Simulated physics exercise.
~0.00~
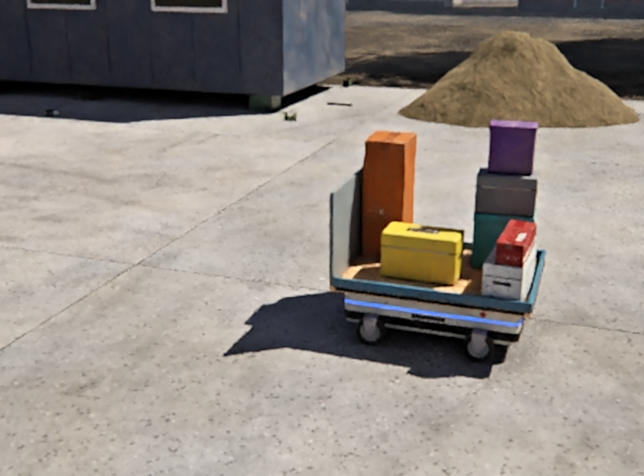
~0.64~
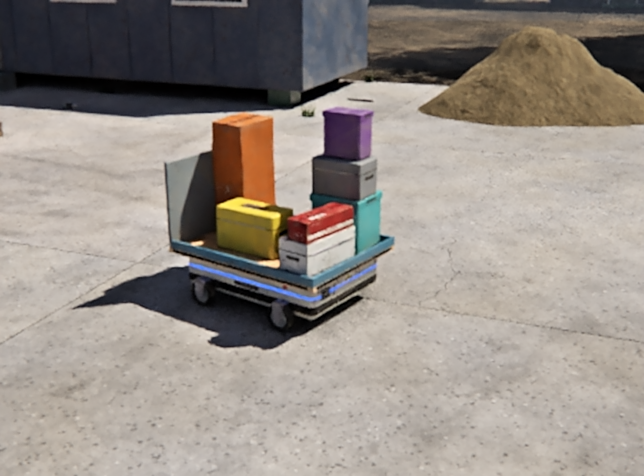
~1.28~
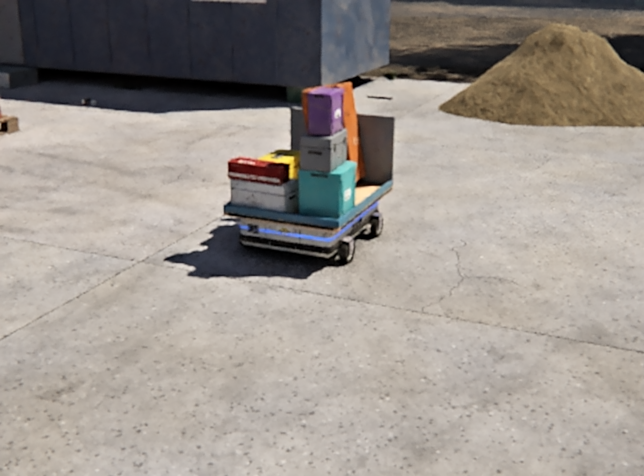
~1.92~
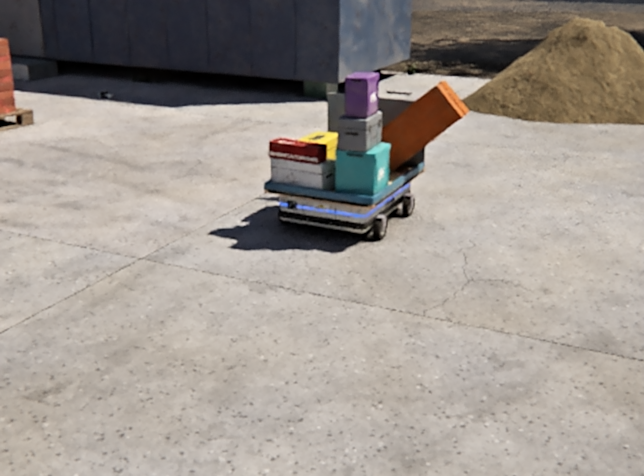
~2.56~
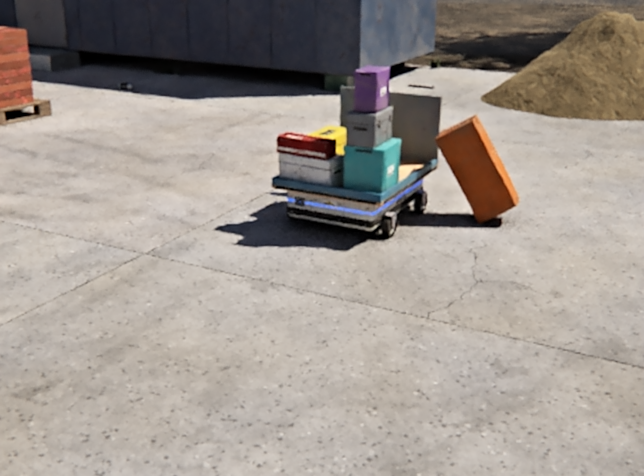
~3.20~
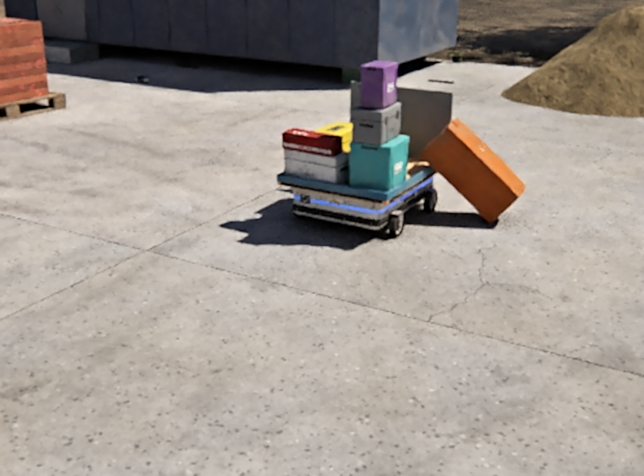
A tall orange box tips off a turning robot cart and ends leaning against it.
